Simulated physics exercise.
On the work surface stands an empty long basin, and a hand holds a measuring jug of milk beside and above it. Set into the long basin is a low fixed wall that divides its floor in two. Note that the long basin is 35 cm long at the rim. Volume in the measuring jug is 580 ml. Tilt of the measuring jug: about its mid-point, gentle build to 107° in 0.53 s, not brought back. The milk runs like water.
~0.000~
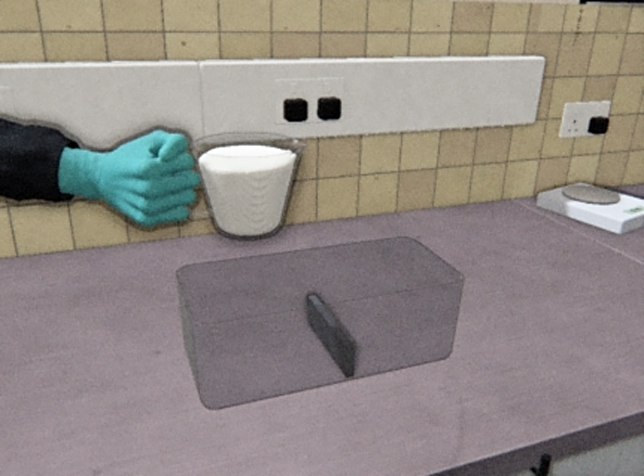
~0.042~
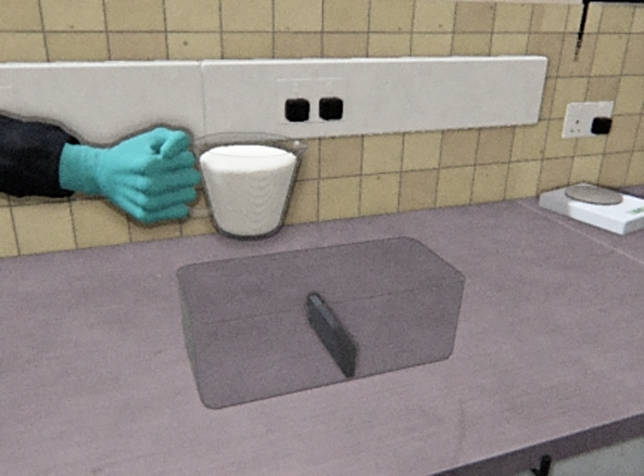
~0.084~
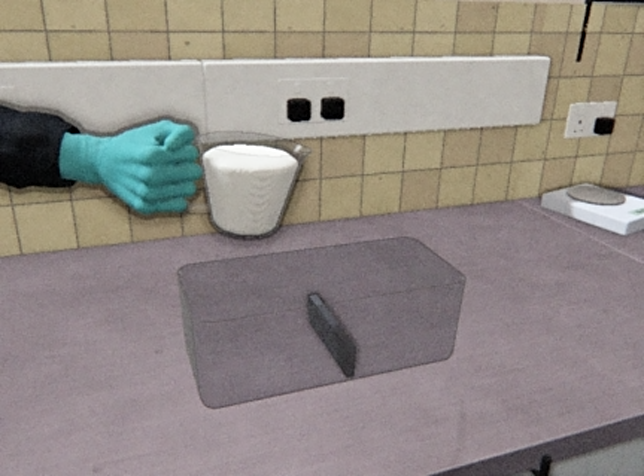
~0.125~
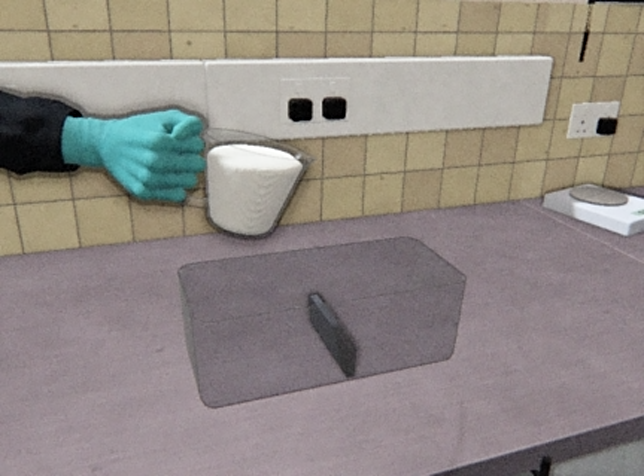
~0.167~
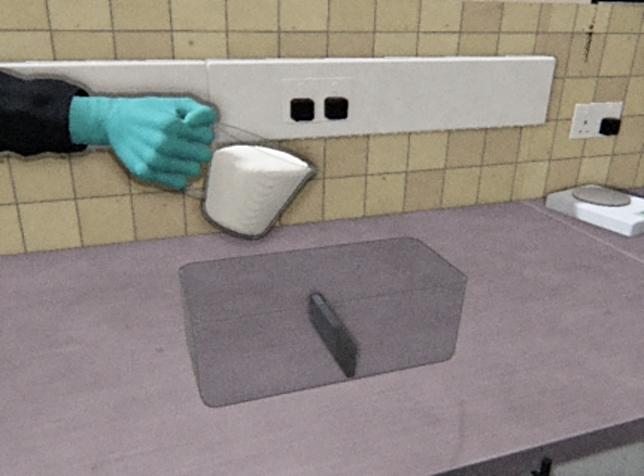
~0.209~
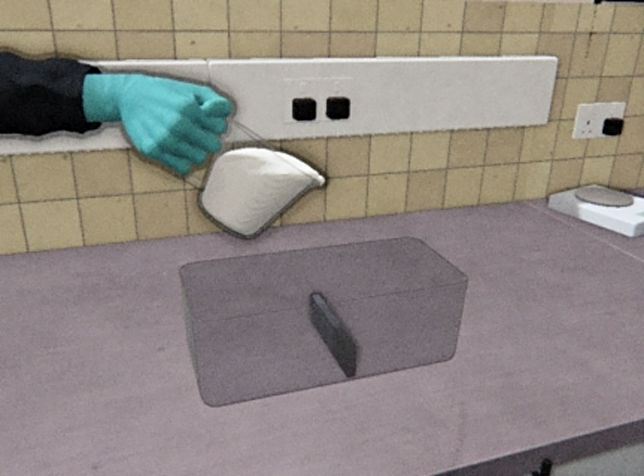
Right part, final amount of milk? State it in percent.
49 per cent.
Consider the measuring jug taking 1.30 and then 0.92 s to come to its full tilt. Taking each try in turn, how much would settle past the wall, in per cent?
Result: 80 per cent, then 75 per cent.
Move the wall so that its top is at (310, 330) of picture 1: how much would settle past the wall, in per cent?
Roughly 90 %.
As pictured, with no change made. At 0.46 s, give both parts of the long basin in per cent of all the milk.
I'd say about 7 left and about 36 right.
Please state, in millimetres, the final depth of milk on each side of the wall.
The left side settles near 10 mm and the right side near 12 mm.
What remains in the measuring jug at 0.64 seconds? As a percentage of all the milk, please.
Near 2 percent, more or less.
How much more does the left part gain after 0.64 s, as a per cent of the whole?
Roughly 7 in a hundred.
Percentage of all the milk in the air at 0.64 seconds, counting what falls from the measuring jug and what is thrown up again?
Airborne fraction: Approx. 7 %.
By 0.46 s the tilt is 102° and 31 per cent is still to pour, 7 is left of the wall and 35 right of it.
By 0.64 s the tilt is 107° and 2 per cent is still to pour, 41 is left of the wall and 50 right of it.
By 0.82 s the tilt is 107° and 0 per cent is still to pour, 48 is left of the wall and 49 right of it.
By 1.03 s the tilt is 107° and 0 per cent is still to pour, 48 is left of the wall and 49 right of it.
At rest 48 per cent lies left of the wall, 49 right of it and 3 outside.
